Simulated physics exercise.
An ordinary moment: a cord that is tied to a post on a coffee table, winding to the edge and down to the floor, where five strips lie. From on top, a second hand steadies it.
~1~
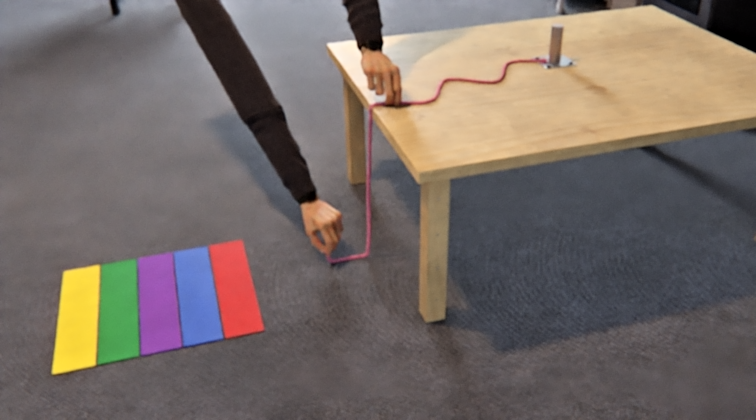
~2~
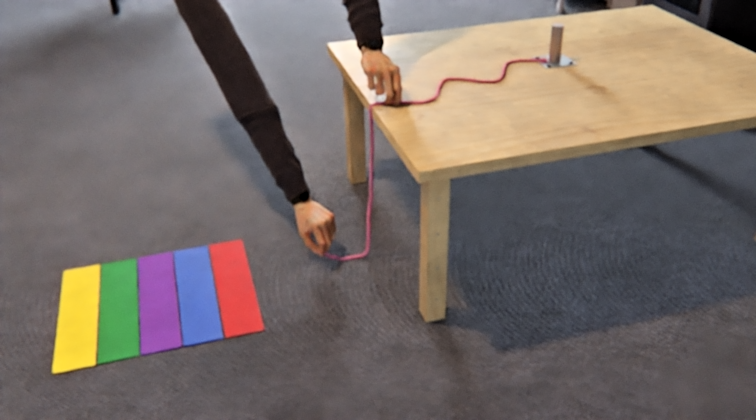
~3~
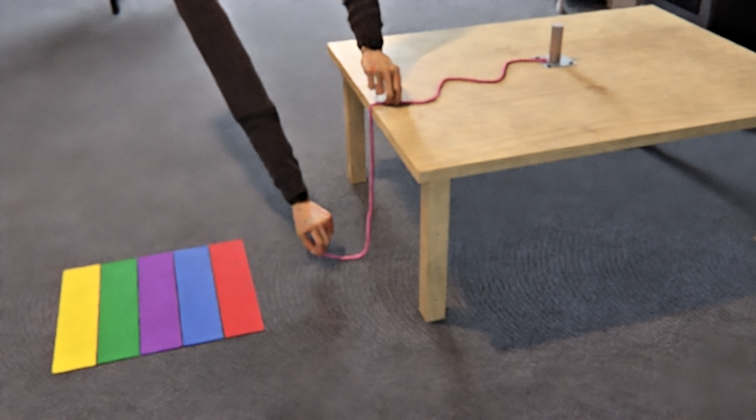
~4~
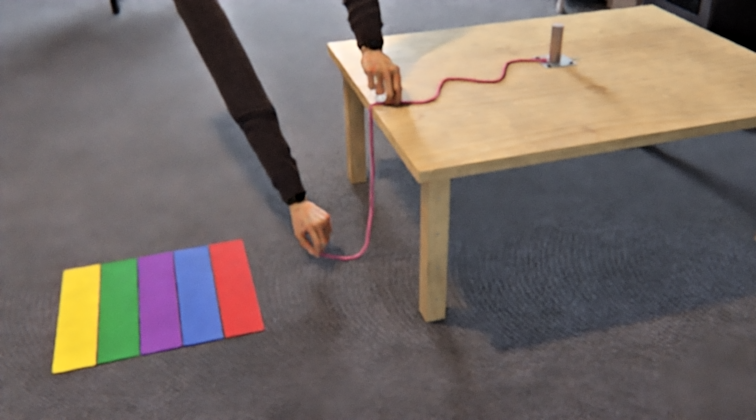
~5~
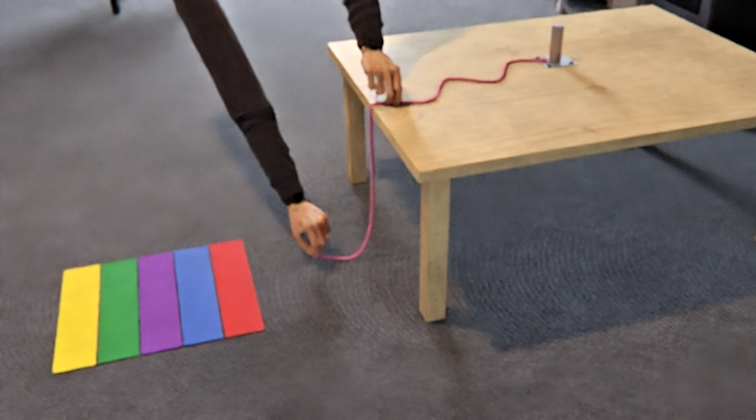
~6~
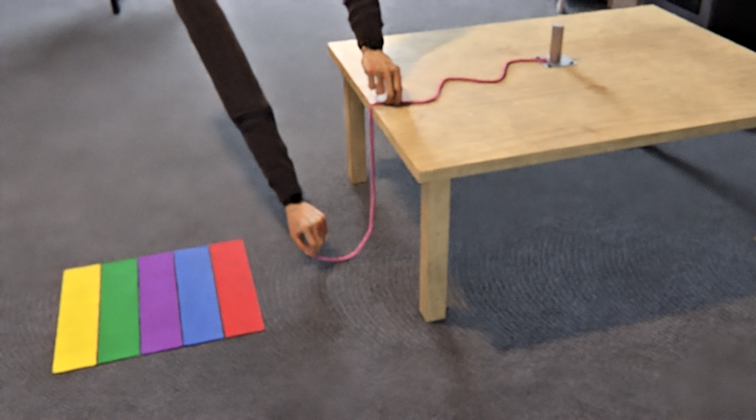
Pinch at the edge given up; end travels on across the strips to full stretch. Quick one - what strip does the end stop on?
The purple strip.
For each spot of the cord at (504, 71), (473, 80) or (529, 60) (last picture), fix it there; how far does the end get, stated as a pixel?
Those spots come out as (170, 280), (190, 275) and (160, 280).
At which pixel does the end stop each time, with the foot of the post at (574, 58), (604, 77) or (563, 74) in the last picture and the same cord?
First (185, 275), then (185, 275), then (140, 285).
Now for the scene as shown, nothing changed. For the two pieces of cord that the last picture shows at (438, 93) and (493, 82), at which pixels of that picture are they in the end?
They go to (389, 93) and to (463, 78).
A little later, end near (221, 270); over red.
Next, end near (179, 278); over blue.
When it is tight, end near (154, 282); over purple. It halts on the purple strip.
